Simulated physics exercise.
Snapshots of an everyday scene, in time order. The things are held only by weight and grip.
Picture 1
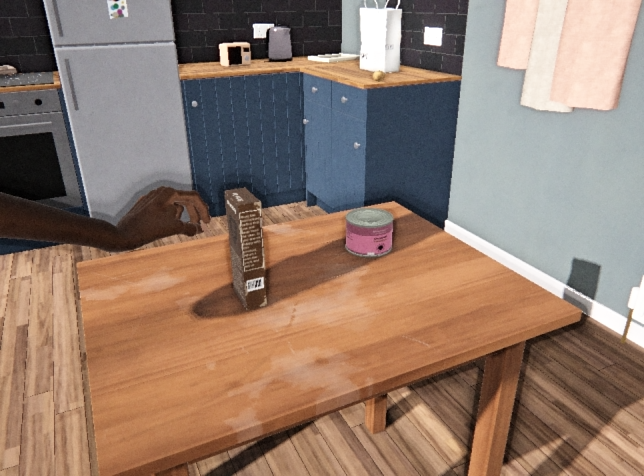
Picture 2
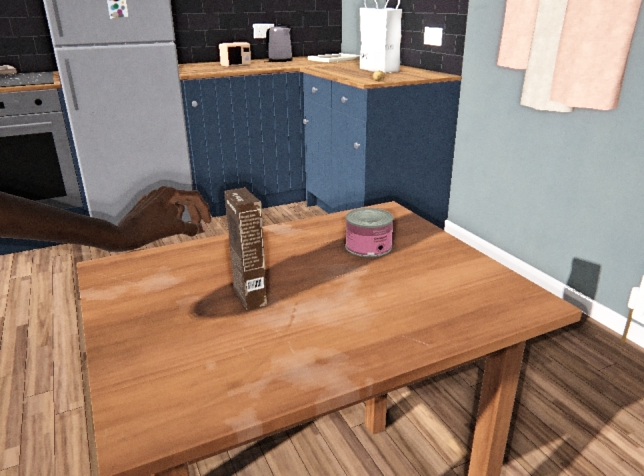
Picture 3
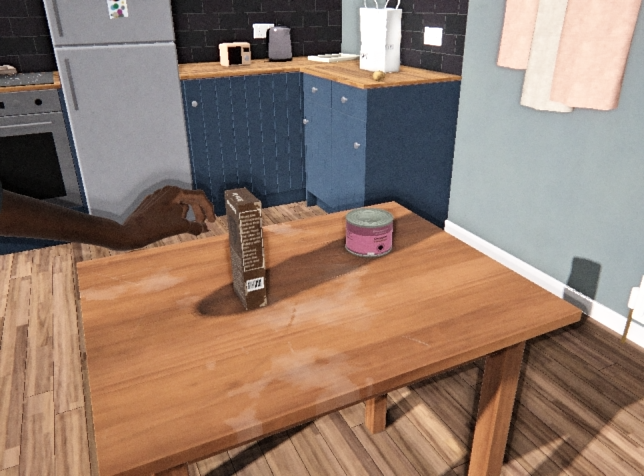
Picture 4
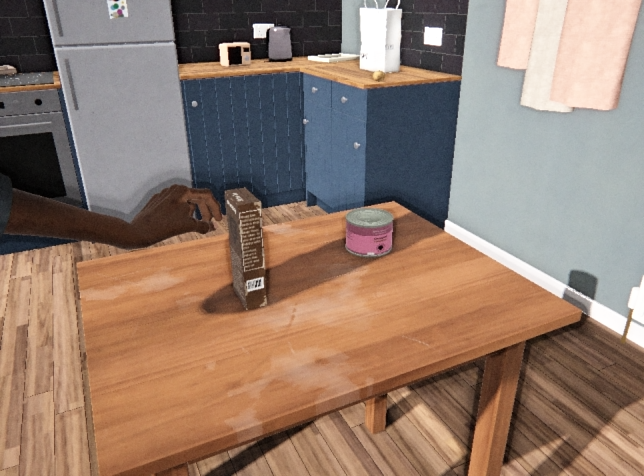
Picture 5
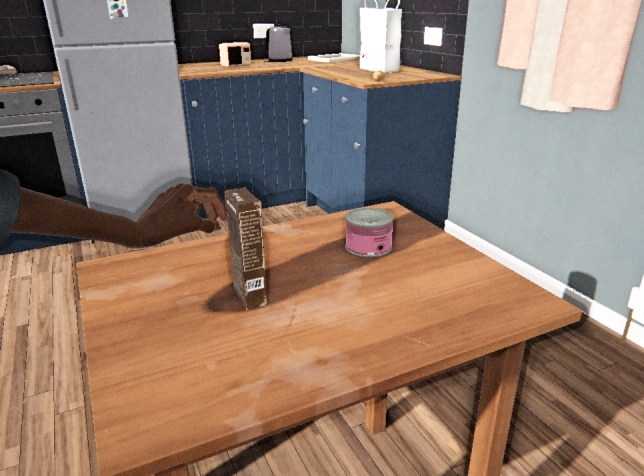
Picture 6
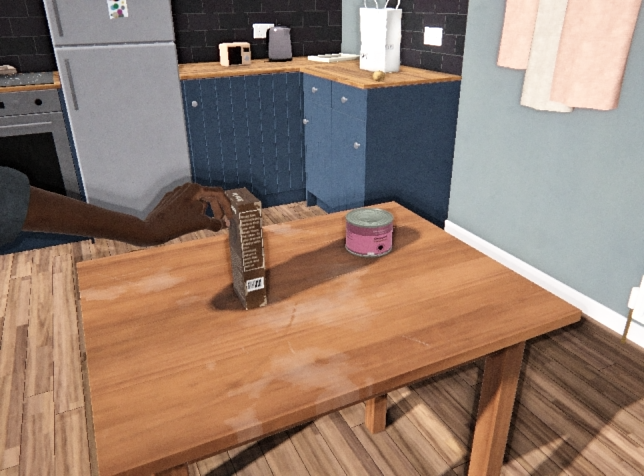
At first, a brown packet stands upright on a wooden table beside a pink tin, with a hand reaching in from the left behind it, in a kitchen with blue cupboards. The arm shifts slightly, and the hand rises a little beside the packet's top, while the packet and tin stay practically still.
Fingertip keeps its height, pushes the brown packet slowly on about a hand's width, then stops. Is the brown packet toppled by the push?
Yes, down.
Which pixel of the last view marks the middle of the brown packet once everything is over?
Near (315, 273).
Then, 0.40 s past the last view, brown packet rocked 16° from its first pose near (261, 245).
Then, 0.70 s past the last view, brown packet rocked 72° from its first pose near (305, 261).
Then, 0.90 s past the last view, brown packet on its side near (315, 273).
Finally, down or leaning hard on the table, brown packet. Final places as the last picture's camera would see them, brown packet near (315, 273).
